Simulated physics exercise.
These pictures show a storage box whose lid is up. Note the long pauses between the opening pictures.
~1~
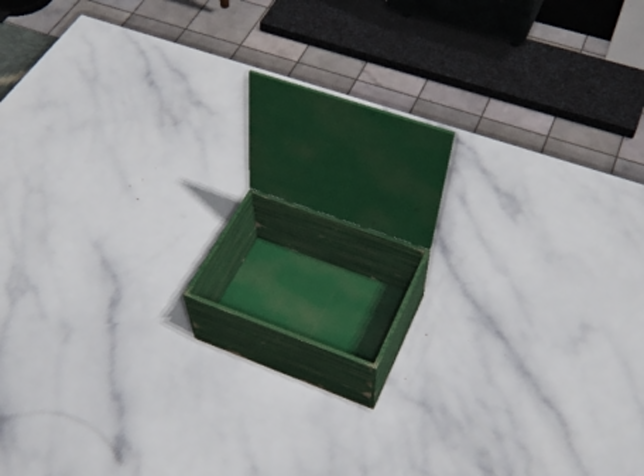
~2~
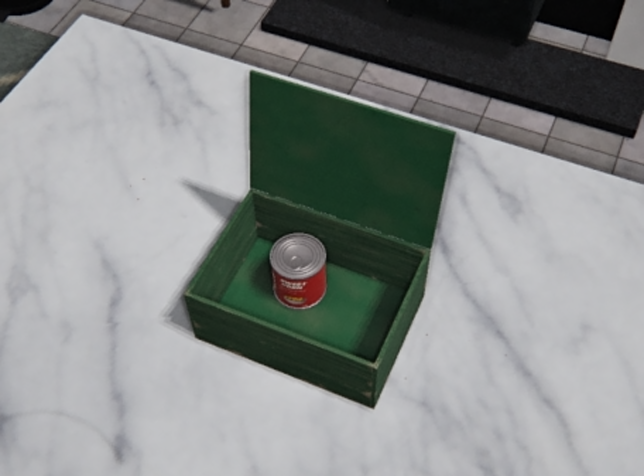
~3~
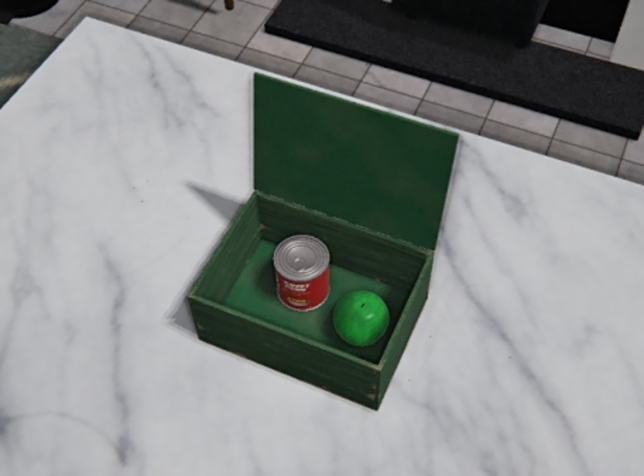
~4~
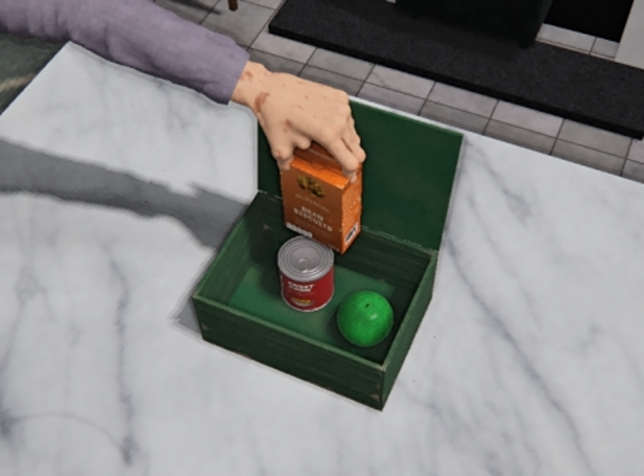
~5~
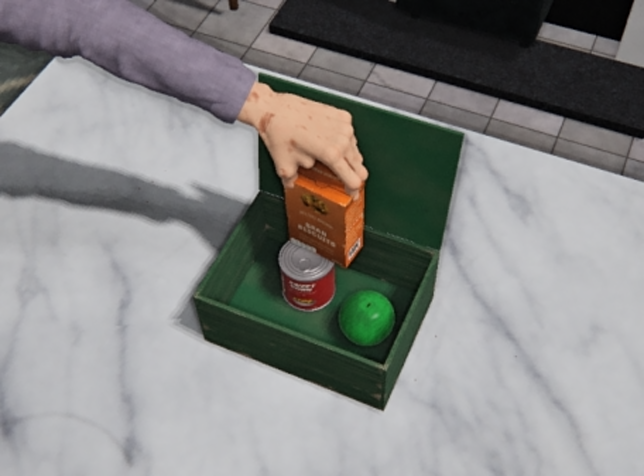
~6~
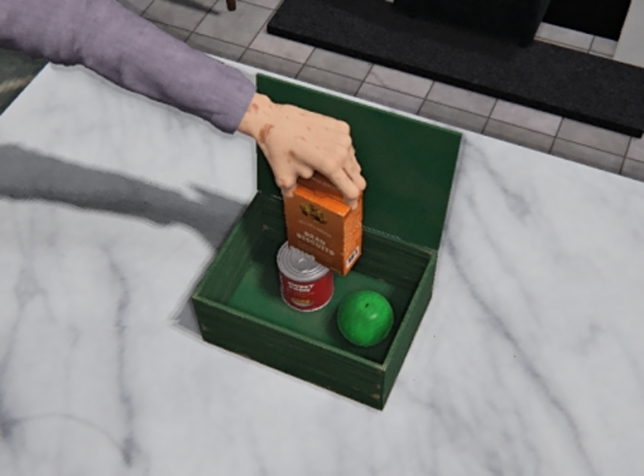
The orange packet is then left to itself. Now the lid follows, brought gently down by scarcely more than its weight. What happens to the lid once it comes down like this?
The lid is stopped short of the rim.
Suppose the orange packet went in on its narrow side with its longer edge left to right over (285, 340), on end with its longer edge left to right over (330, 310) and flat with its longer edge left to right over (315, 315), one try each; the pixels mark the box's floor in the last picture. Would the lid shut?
First try: It comes fully down; second try: It gets propped open; third try: It comes fully down.
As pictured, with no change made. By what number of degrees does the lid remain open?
Near 18°.
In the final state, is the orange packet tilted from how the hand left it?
Observation: It tilts over.
Then, 1.20 s later than the last frame, lid starting down.
Then, 1.70 s later than the last frame, lid 52° above the rim; orange packet tilted by 29° near (310, 242).
Then, 1.90 s later than the last frame, lid 27° above the rim; orange packet tilted by 75° near (295, 284).
Then, 3.20 s later than the last frame, lid 17° above the rim; orange packet on its side near (295, 284).
When it is over, lid 17° above the rim; lying over in the box, orange packet; the other 2 as before. End places, in pixels of the last picture, orange packet near (296, 282).
